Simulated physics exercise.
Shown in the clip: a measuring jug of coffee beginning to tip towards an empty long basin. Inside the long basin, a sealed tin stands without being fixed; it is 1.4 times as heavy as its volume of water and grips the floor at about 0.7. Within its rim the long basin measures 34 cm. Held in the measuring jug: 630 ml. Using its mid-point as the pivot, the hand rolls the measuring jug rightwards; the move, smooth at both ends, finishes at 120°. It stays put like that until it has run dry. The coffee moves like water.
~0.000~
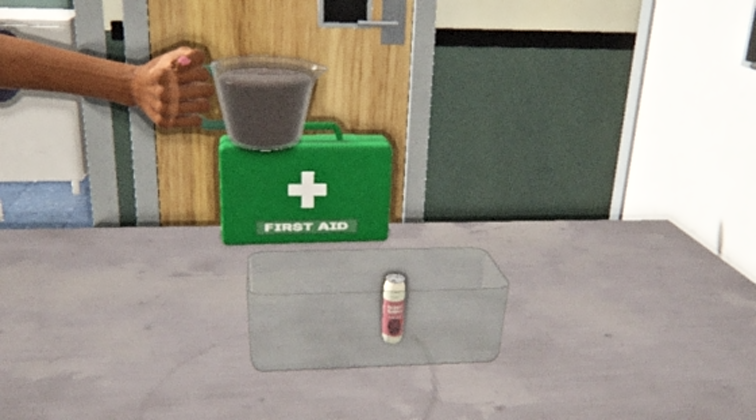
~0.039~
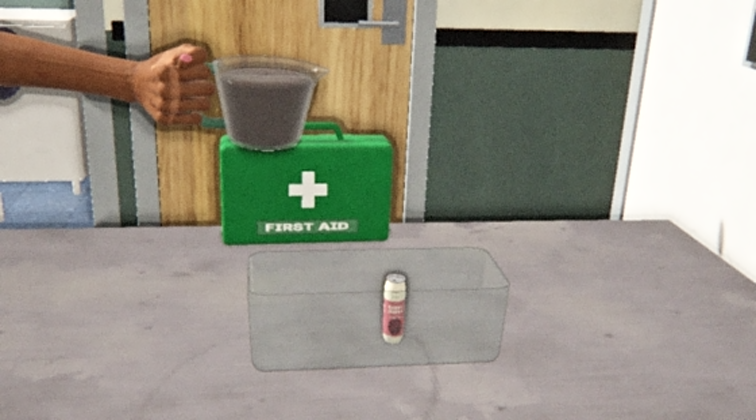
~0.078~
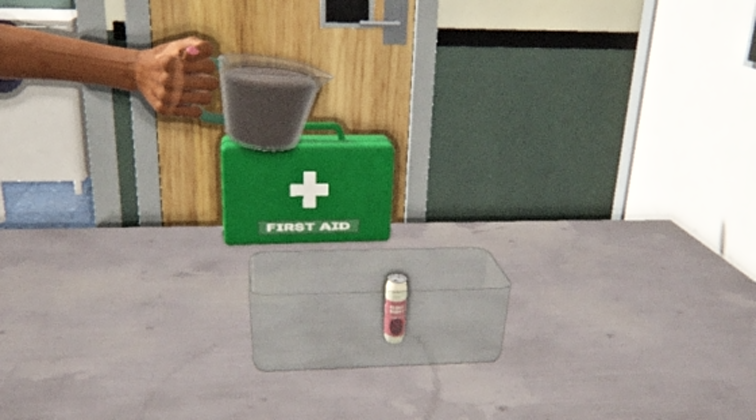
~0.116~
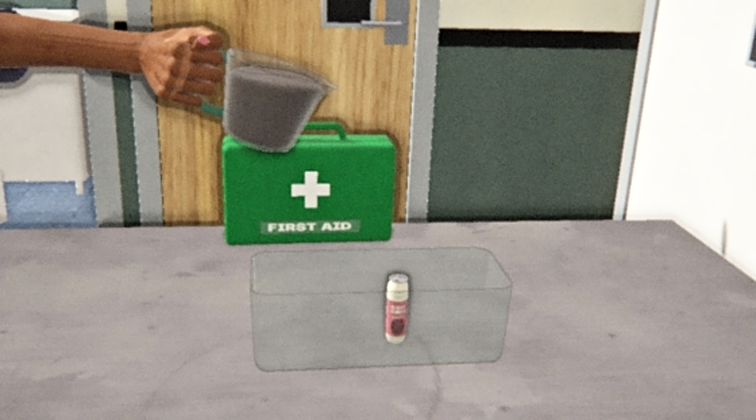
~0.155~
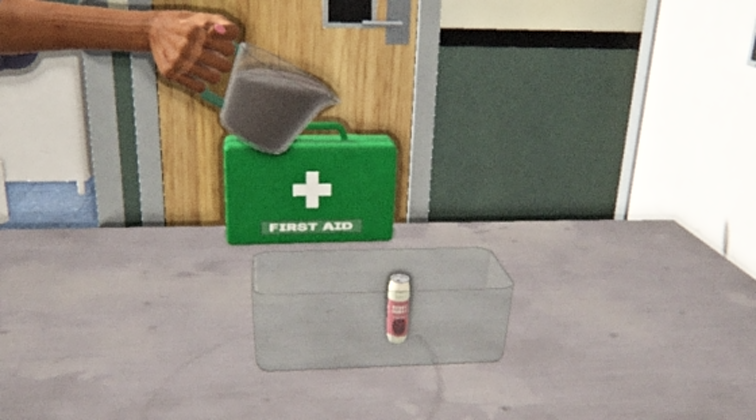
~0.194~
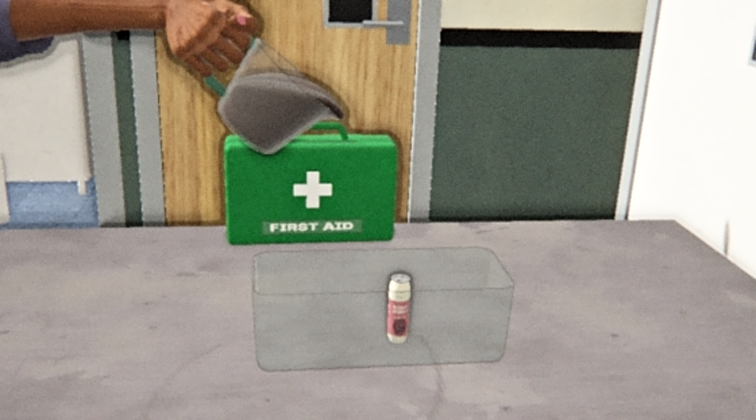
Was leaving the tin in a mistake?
It will go down.
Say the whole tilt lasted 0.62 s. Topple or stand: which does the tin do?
The tin tumbles.
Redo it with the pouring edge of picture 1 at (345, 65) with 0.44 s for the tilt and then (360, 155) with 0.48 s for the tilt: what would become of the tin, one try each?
The tin overturns the first time and overturns the second time.
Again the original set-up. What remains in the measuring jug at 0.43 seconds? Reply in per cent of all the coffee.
Near 18 in a hundred.
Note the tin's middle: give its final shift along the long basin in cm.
All told, the tin's centre has moved close to 9.0 cm.
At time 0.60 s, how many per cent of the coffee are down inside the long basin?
88 %, more or less.
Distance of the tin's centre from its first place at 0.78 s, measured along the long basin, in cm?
Roughly 9 cm.
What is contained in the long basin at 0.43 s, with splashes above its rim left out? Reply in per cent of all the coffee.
About 24%.
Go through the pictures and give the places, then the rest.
Tilt 0°; pouring edge (329, 67); surface from (217, 75) to (312, 77); the long basin's rim runs from (248, 274) to (497, 268); the tin's top is at (395, 281), in the first frame.
Tilt 2°; pouring edge (330, 69); surface from (219, 75) to (313, 77), in the second frame.
Tilt 8°; pouring edge (335, 76); surface from (223, 72) to (317, 80), in the third frame.
Tilt 17°; pouring edge (339, 87); surface from (228, 72) to (324, 84), in the fourth frame.
Tilt 28°; pouring edge (342, 101); surface from (234, 77) to (330, 90), in the fifth frame.
Tilt 42°; pouring edge (341, 118); surface from (230, 86) to (330, 103); 4 per cent is over the edge, in the sixth frame.
By 0.43 s the tilt is 117° and 17 per cent is still to pour; the tin stands where it began.
By 0.60 s the tilt is 120° and 0 per cent is still to pour; the tin leans 23°.
By 0.78 s the tilt is 120° and 0 per cent is still to pour; the tin lies on its side.
By 0.98 s the tilt is 120° and 0 per cent is still to pour; the tin lies on its side.
At rest the tin lies on its side.
